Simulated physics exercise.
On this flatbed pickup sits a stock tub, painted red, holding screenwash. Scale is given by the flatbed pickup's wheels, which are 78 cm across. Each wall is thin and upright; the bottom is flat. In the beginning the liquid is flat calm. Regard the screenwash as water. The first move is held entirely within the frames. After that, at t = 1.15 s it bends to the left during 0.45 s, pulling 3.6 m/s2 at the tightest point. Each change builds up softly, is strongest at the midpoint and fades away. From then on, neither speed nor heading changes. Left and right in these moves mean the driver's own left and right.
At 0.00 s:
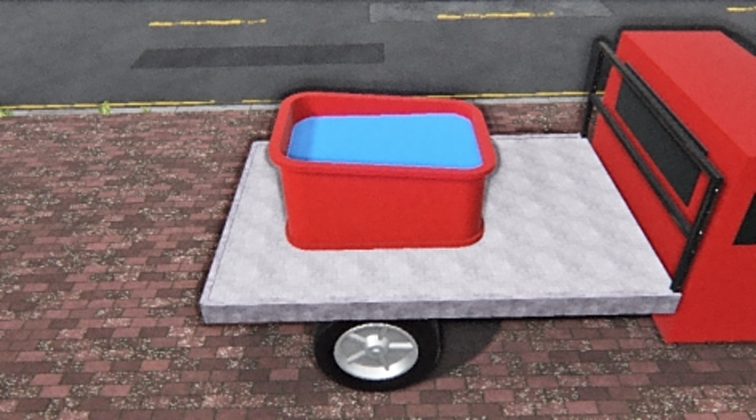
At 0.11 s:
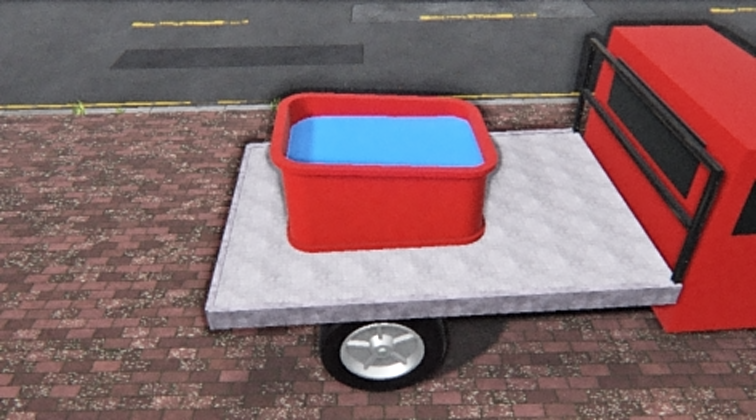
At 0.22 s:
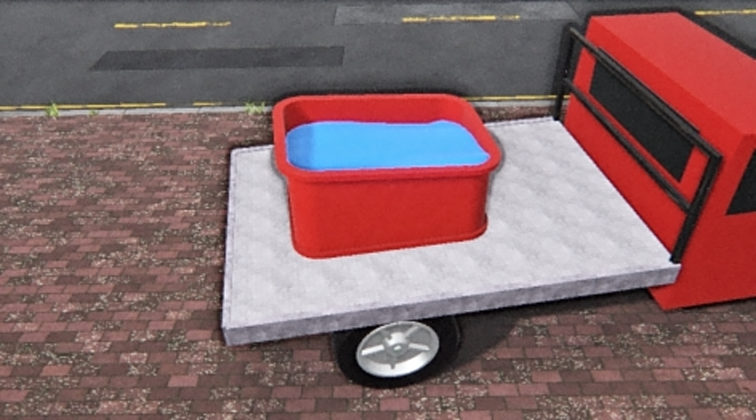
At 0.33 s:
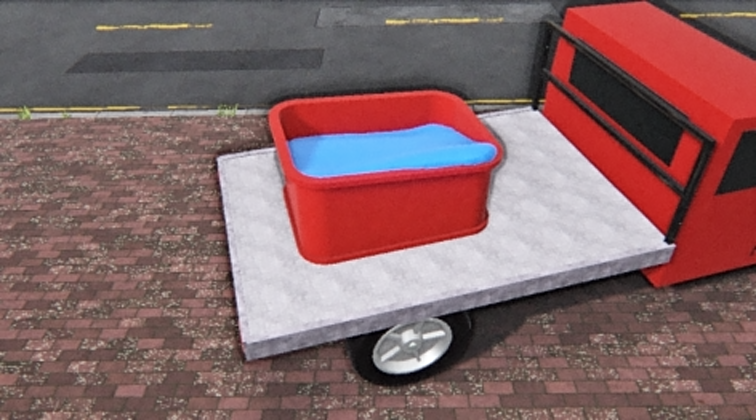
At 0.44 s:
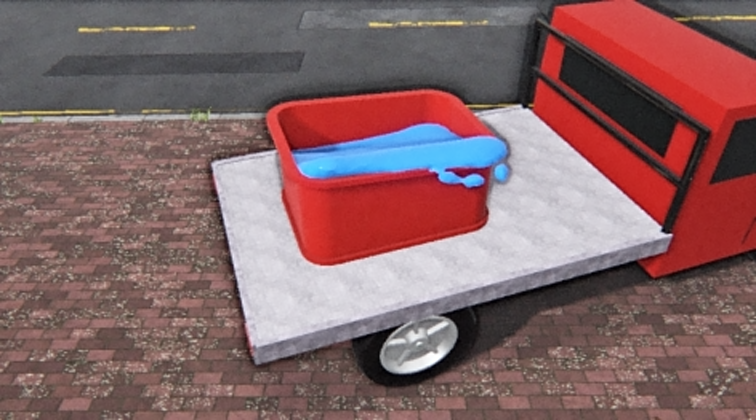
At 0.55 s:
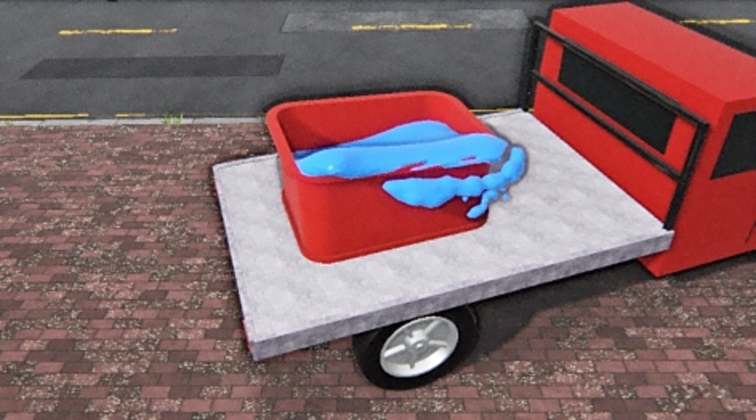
A red flatbed pickup rolls rightward along reddish brick paving beside a grey road with yellow lines, seen from above its side as the view travels with it. On its pale grey bed sits a red tub of bright blue liquid, behind the black rack and red cab at right. The truck's front swings away, then its angle steadies while the liquid heaps nearward and slops over the tub's near right rim.
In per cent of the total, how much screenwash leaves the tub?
16 %.
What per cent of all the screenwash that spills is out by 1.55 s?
Roughly 20 per cent by then.
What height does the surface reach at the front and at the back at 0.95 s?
The surface sits near 44 cm in front and near 44 cm at the rear.
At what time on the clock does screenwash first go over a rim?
I'd say close to 0.6 seconds.
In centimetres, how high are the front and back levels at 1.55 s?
Height at the front is 38 cm; height at the back is 50 cm.
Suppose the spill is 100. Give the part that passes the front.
Spill fraction there: Roughly 10 per cent.
Then, 0.95 s in, front 45 cm, middle 48 cm, back 44 cm above the floor; the loss stands at 3 per cent, over the near side.
Then, 1.55 s in, front 38 cm, middle 43 cm, back 50 cm above the floor; the loss stands at 4 per cent, over the near side.
Then, 2.15 s in, front 40 cm, middle 44 cm, back 41 cm above the floor; the loss stands at 14 per cent, over the near side.
Then, 4.59 s in, the loss stands at 16 per cent, over the near side, 68 of 437 litres.
